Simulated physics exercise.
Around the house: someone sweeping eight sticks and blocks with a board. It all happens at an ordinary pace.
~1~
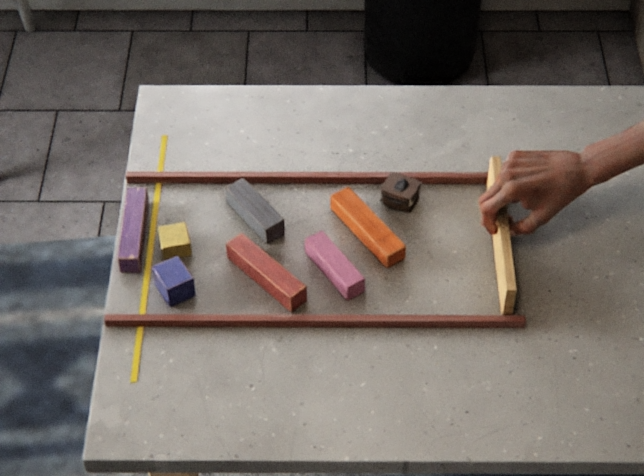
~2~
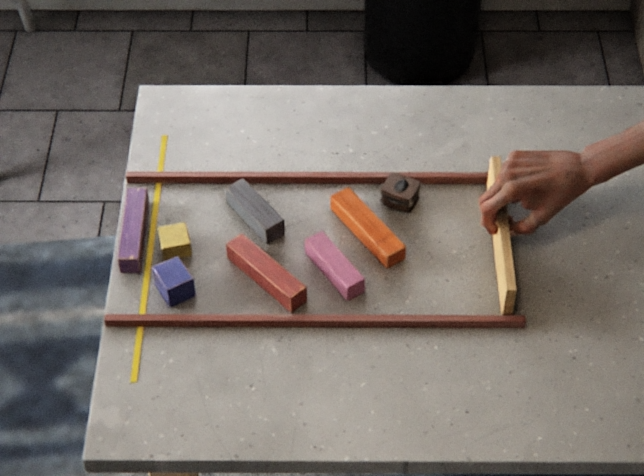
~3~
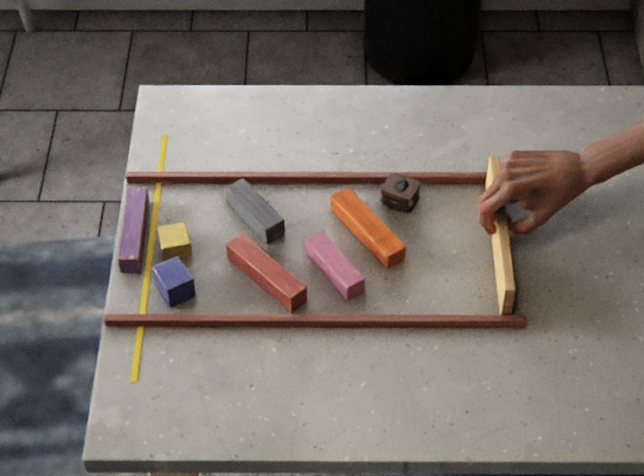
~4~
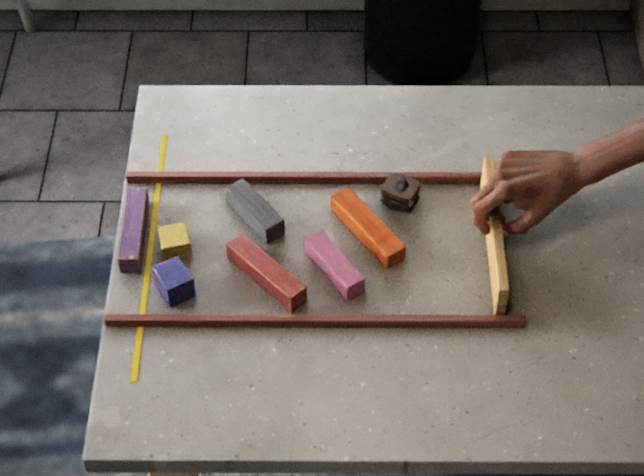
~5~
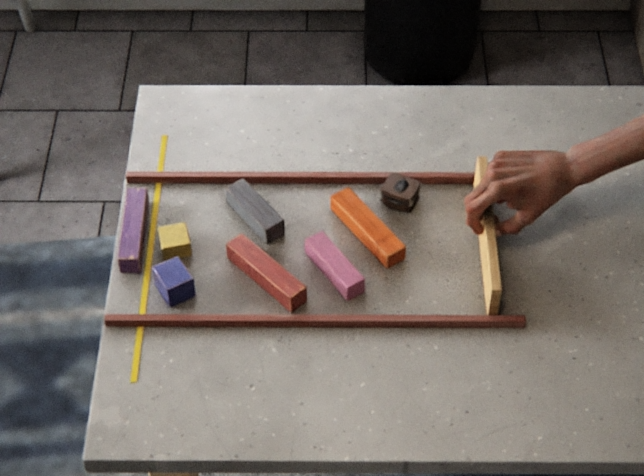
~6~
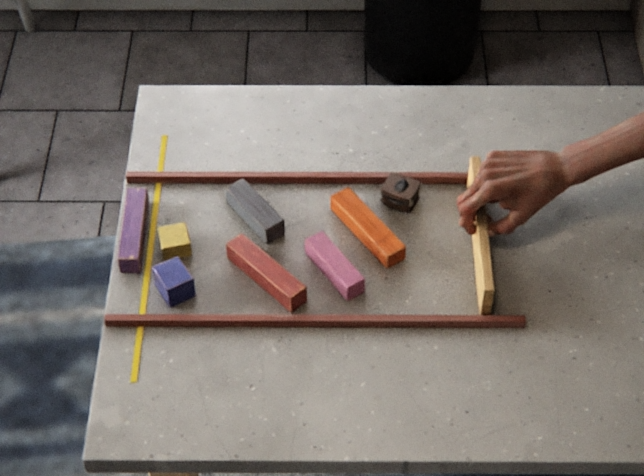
On a pale stone tabletop, a hand held a light wooden board upright at the right of eight scattered blocks and sticks, then slid it slightly left between two rails, touching none of them.
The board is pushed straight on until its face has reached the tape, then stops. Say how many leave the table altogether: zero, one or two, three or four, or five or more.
As it turns out, the number that fall off is five or more.
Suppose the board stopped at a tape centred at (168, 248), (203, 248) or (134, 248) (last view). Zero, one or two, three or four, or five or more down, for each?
Taking them in turn, 3 or 4; just one or two; five or more.
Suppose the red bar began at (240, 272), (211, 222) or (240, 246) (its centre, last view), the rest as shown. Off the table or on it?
In turn it is lost; drops off; is lost.
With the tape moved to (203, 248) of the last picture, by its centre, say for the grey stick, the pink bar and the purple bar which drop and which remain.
The grey stick is kept, the pink bar remains up, the purple bar drops off.
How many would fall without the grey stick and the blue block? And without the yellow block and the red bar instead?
The counts: 3 and 3.
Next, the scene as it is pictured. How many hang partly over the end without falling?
2 of them.
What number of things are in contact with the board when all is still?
3 of them.
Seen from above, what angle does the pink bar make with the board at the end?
Some 35 degrees.
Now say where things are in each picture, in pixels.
In the first picture, purple bar (134, 229); yellow block (175, 241); blue block (174, 281); board (501, 234); tape (150, 248).
In the second picture, yellow block (175, 241); orange stick (367, 227).
In the third picture, blue block (174, 282); pink bar (335, 265).
In the fourth picture, purple bar (134, 230); board (494, 234).
In the fifth picture, yellow block (175, 241); grey stick (255, 211).
In the sixth picture, purple bar (134, 230); yellow block (175, 241); blue block (174, 282); board (480, 234); tape (150, 248).
Soon after, none off yet; purple bar at rest near (134, 230); yellow block at rest near (175, 241); blue block at rest near (174, 282).
At rest, the number that fall off is five or more; fallen, red bar, grey stick, blue block, yellow block and purple bar.
